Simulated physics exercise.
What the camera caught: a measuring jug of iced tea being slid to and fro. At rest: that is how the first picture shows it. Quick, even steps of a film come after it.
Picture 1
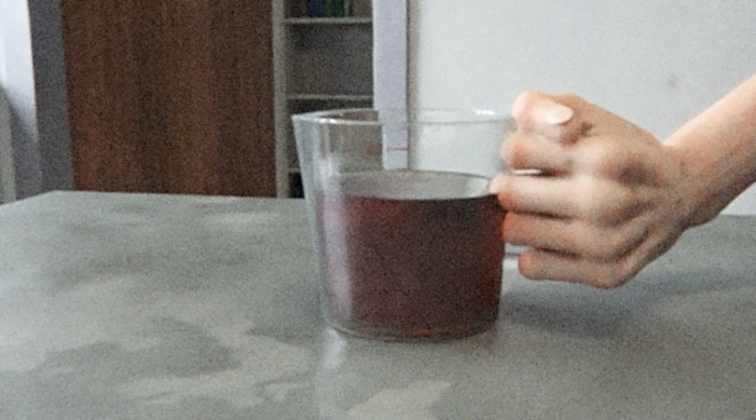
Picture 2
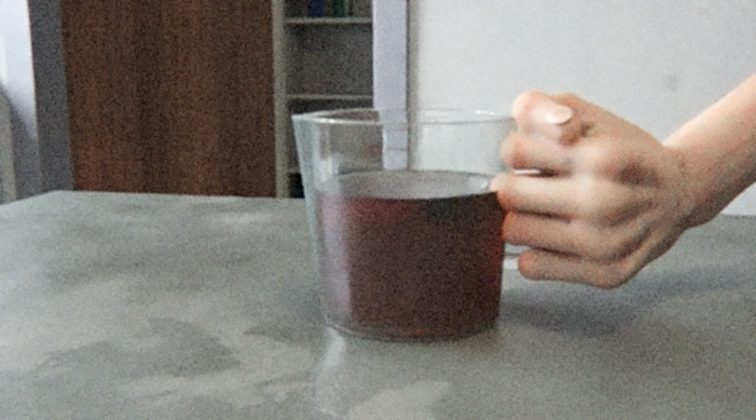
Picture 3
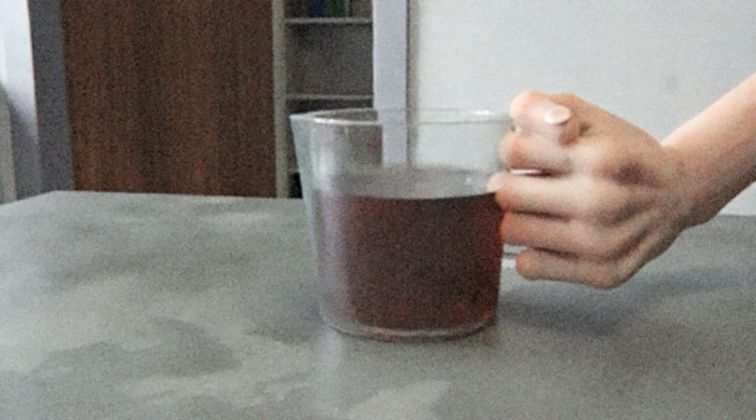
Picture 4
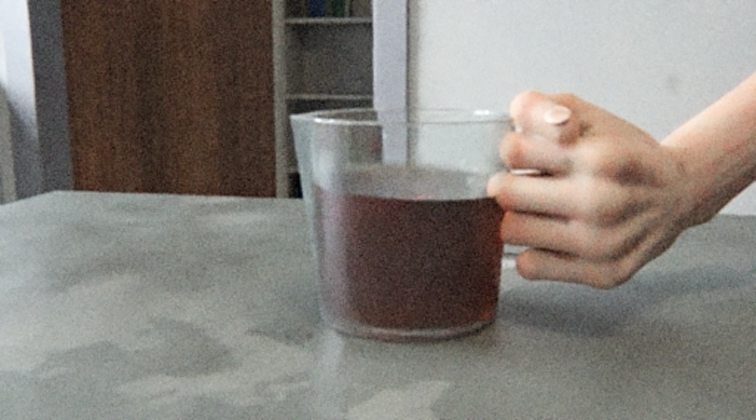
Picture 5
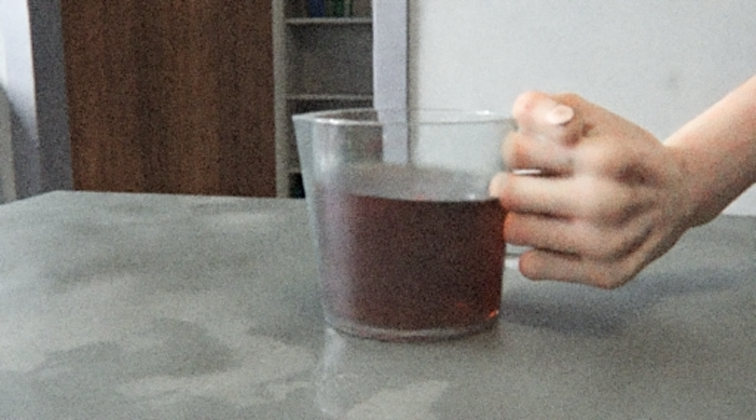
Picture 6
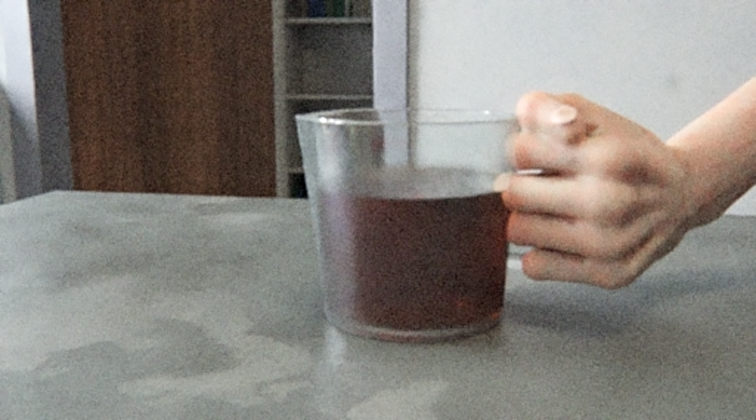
A hand reaching in from the right grips the handle of a clear measuring jug on a mottled grey tabletop, seen from slightly above the table in a room. The jug is about two thirds full of dark reddish-brown iced tea, with a brown wooden panel and shelves behind left and a pale wall behind right. The hand slides the jug very slightly left, then slightly right, the tea staying nearly level while the camera holds still.
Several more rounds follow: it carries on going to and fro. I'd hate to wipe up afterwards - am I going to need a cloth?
No, it all stays in.
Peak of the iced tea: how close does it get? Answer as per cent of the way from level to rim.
30 per cent.
Next, the highest wave so far stays far below the rim.
After that, the highest wave so far climbs under half way to the rim.
Finally, the highest wave so far climbs under half way to the rim; nothing has left it.
